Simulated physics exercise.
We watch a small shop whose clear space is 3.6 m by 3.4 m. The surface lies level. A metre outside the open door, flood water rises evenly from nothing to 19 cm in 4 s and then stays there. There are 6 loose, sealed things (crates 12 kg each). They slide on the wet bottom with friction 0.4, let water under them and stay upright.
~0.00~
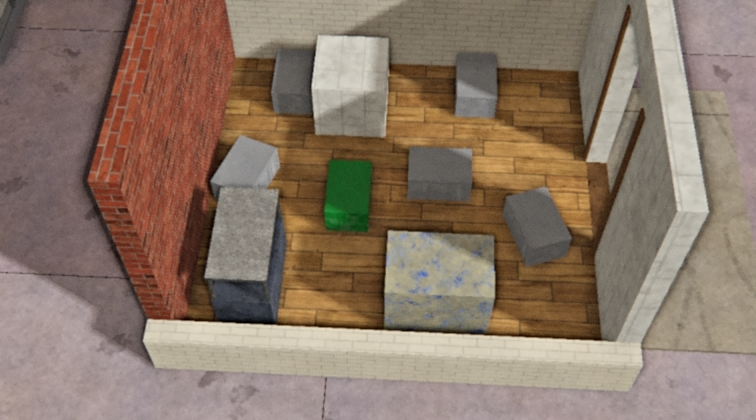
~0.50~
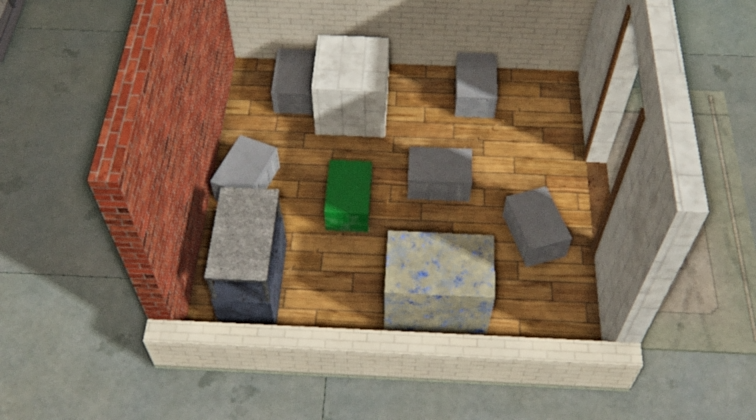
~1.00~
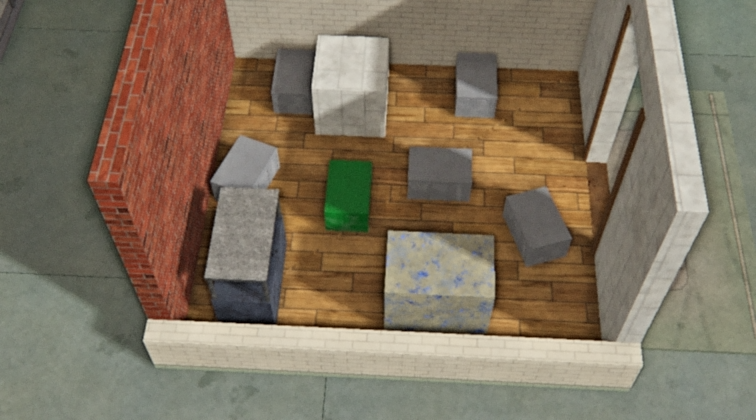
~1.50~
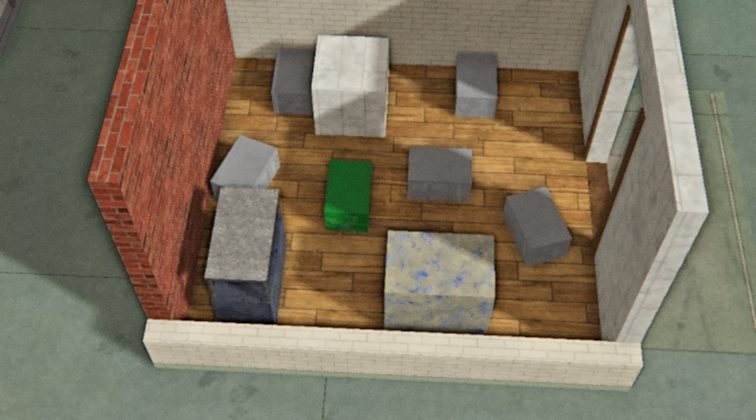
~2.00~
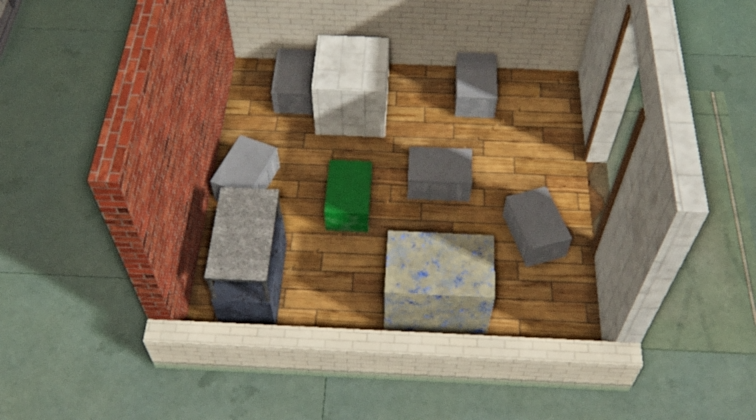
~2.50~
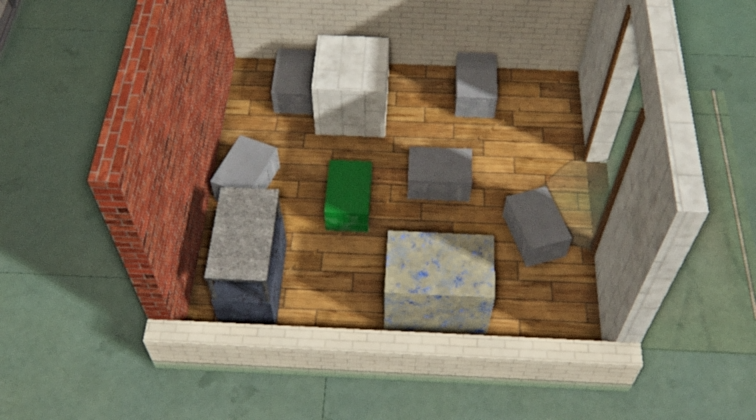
In a small brick-walled shop with a wooden floor, the green crate and gray blocks stayed still while the ground outside turned greenish, and then a thin patch of water spread in through the right-hand doorway.
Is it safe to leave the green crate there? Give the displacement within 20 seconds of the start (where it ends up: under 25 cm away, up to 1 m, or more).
The green crate slides a little.
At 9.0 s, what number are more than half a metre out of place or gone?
I count 3.
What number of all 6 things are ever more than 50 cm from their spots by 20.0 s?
That makes 5.
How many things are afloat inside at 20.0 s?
6 of them.
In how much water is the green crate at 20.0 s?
Roughly 20 cm.
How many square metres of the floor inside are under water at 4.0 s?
About 3.0 m2.
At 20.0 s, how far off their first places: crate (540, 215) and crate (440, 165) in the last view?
In that order: 140 cm, 150 cm.
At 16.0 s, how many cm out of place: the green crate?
Roughly 60 cm by then.
After 4.0 s the green crate is near (348, 186), 0.0 m from its start, aground; 0 afloat.
After 9.0 s the green crate is near (265, 188), 0.8 m from its start, afloat; 5 afloat.
After 16.0 s the green crate is near (281, 167), 0.6 m from its start, afloat; 6 afloat.
After 20.0 s the green crate is near (279, 164), 0.7 m from its start, afloat; 6 afloat.
